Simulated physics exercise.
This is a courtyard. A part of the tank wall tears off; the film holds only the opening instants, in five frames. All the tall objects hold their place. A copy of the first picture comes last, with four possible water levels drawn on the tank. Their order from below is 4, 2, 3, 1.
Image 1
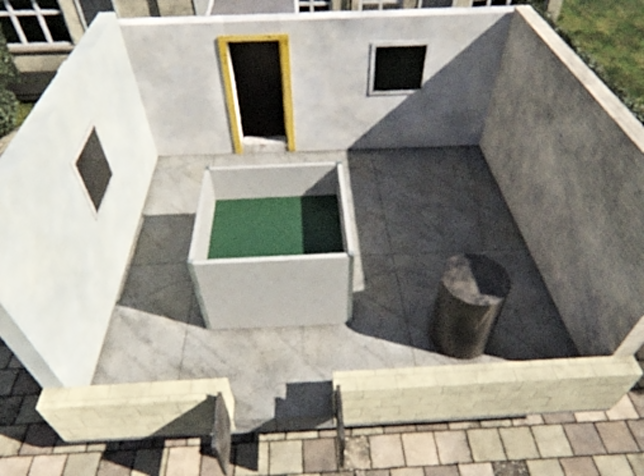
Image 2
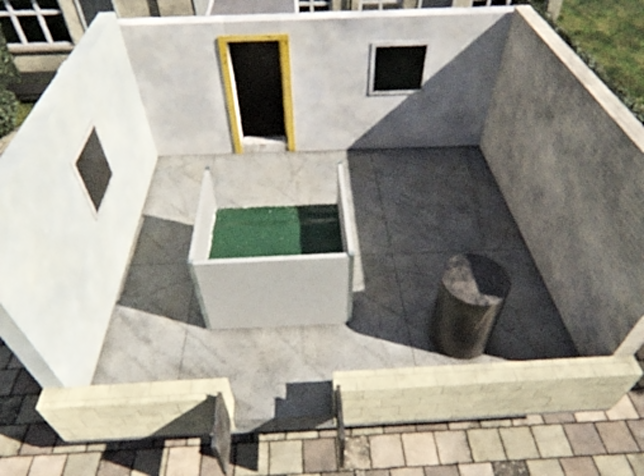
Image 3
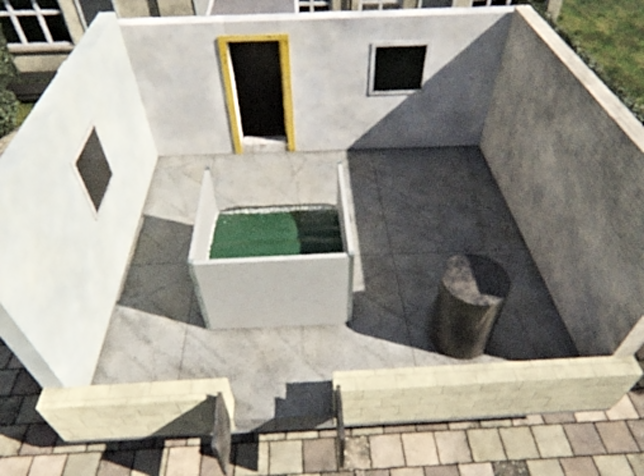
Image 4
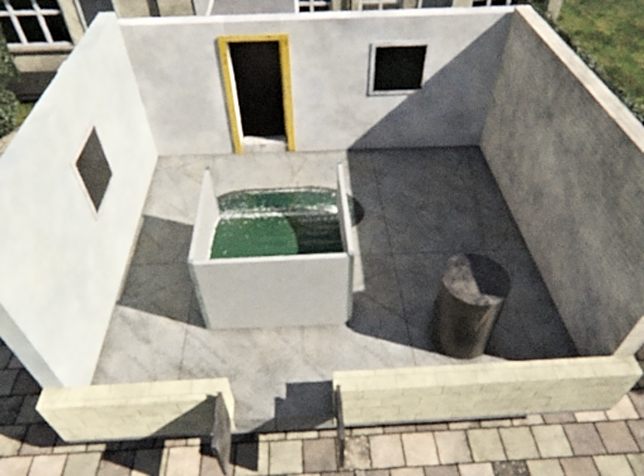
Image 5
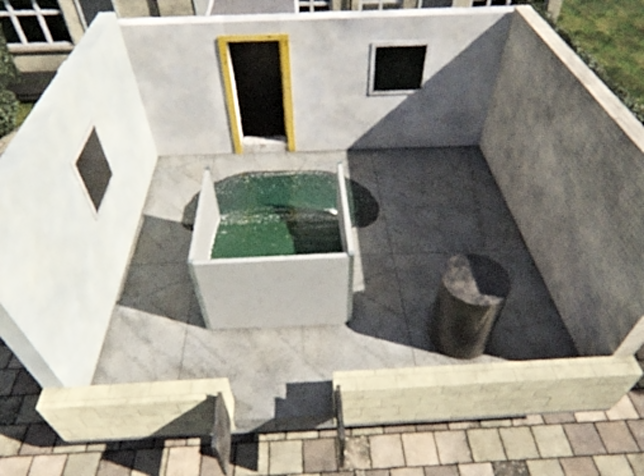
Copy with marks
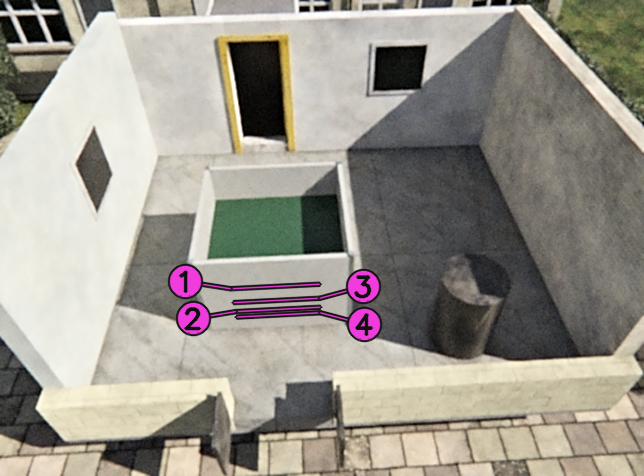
In a walled courtyard, a tank's back wall disappears and green water spreads across the ground.
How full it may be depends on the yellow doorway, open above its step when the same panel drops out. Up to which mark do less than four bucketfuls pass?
The limit is 2.
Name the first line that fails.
Here it is line 3.
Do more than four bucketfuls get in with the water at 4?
No, not at all.
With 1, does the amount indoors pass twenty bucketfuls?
Yes, it does.
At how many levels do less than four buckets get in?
Two of the four.
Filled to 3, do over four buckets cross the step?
Yes, that goes wrong.
On the marked copy, 1 at (275, 286); 2 at (278, 309); 3 at (276, 300); 4 at (278, 314); from the bottom up 4, 2, 3, 1.
Choosing 1, dozens of bucketfuls pour in.
Choosing 2, a splash gets over, under a bucket.
Choosing 3, about 10 bucketfuls get in.
Choosing 4, nothing gets over.
